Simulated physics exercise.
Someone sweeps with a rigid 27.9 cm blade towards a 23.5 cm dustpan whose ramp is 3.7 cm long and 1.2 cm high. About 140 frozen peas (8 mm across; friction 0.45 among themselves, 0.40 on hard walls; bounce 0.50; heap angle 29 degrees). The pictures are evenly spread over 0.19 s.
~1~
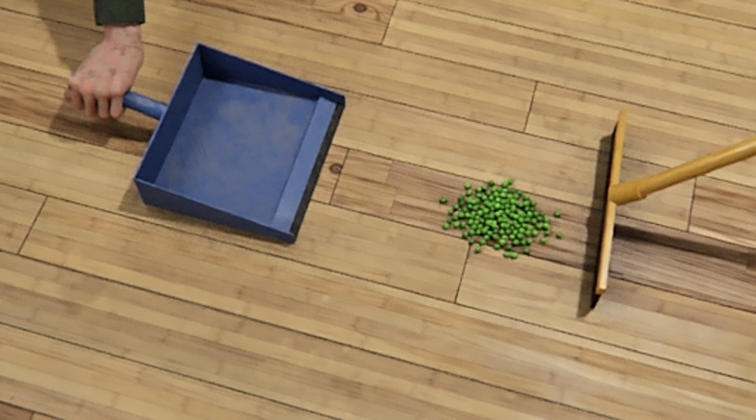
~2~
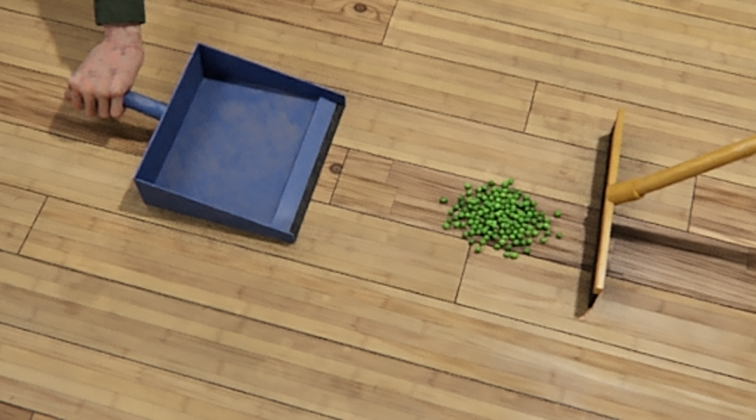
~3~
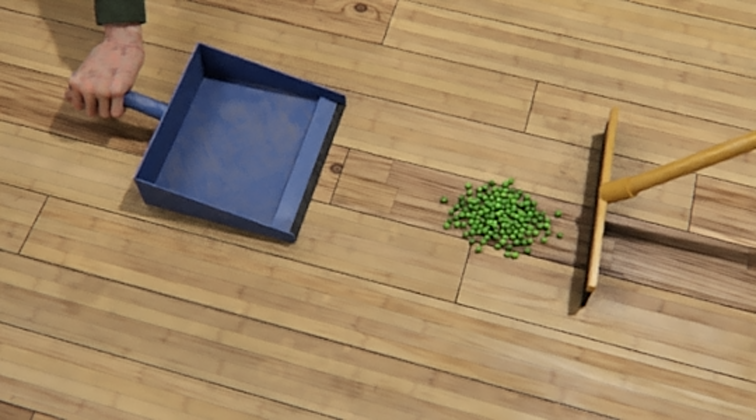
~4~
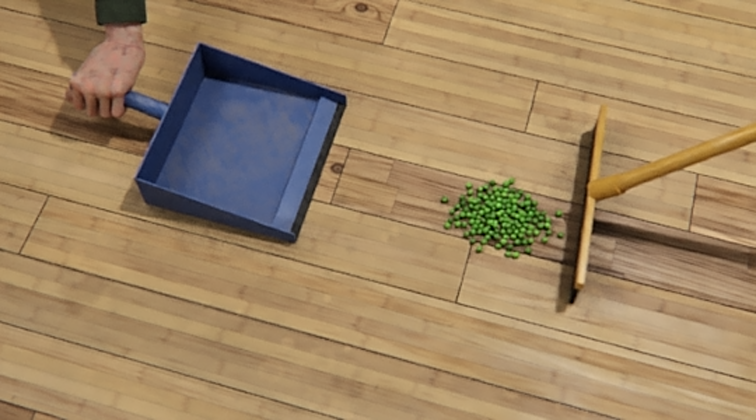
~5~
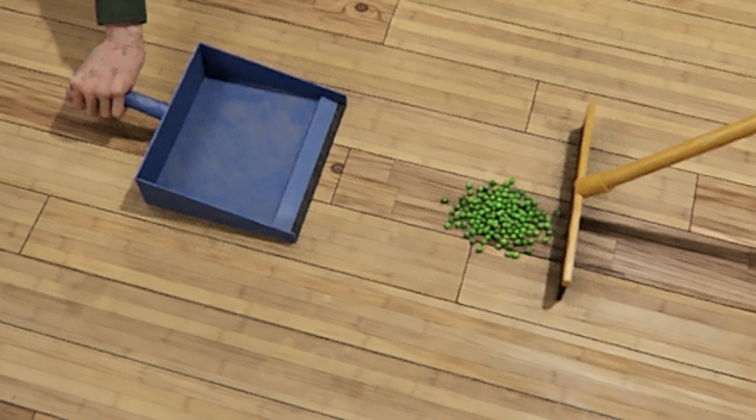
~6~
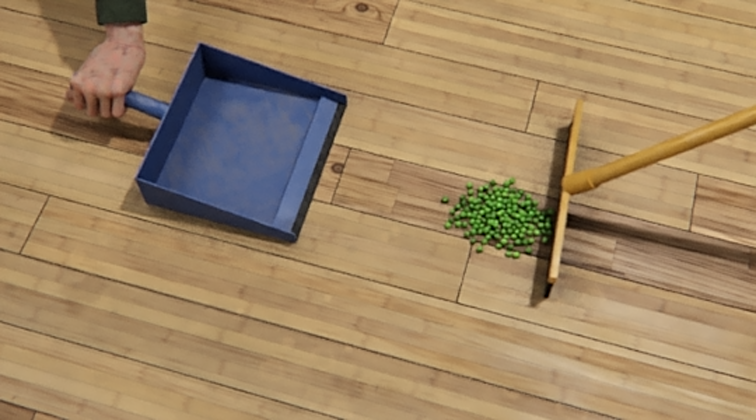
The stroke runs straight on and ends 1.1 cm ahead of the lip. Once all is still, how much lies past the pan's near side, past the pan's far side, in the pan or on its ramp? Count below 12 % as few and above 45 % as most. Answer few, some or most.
Past the pan's near side: Few; past the pan's far side: Few; in the pan or on its ramp: Some.
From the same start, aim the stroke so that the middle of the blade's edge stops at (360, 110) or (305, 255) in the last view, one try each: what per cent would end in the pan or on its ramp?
About 20 and 30 per cent.
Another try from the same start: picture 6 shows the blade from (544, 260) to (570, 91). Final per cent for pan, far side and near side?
Pan 20, far 10, near 10.
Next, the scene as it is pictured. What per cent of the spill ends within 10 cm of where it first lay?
Some 0 per cent.
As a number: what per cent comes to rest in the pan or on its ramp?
Some 35 per cent.
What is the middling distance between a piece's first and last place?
Some 26 cm.
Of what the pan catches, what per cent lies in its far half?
About 40 per cent.
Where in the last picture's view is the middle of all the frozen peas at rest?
Around (320, 178).
Then, 0.33 s after the last picture, middle of the blade 18 cm from the lip; 0 % over the lip, far side 0 %, near side 0 %.
Then, 0.55 s after the last picture, middle of the blade 8 cm from the lip; 0 % over the lip, far side 0 %, near side 5 %.
Then, 0.88 s after the last picture, middle of the blade 2 cm from the lip; 35 % over the lip, far side 0 %, near side 5 %.
In the end, near side 5 %, far side 0 %, pan 35 %, in front of the lip or behind the blade 60 %.
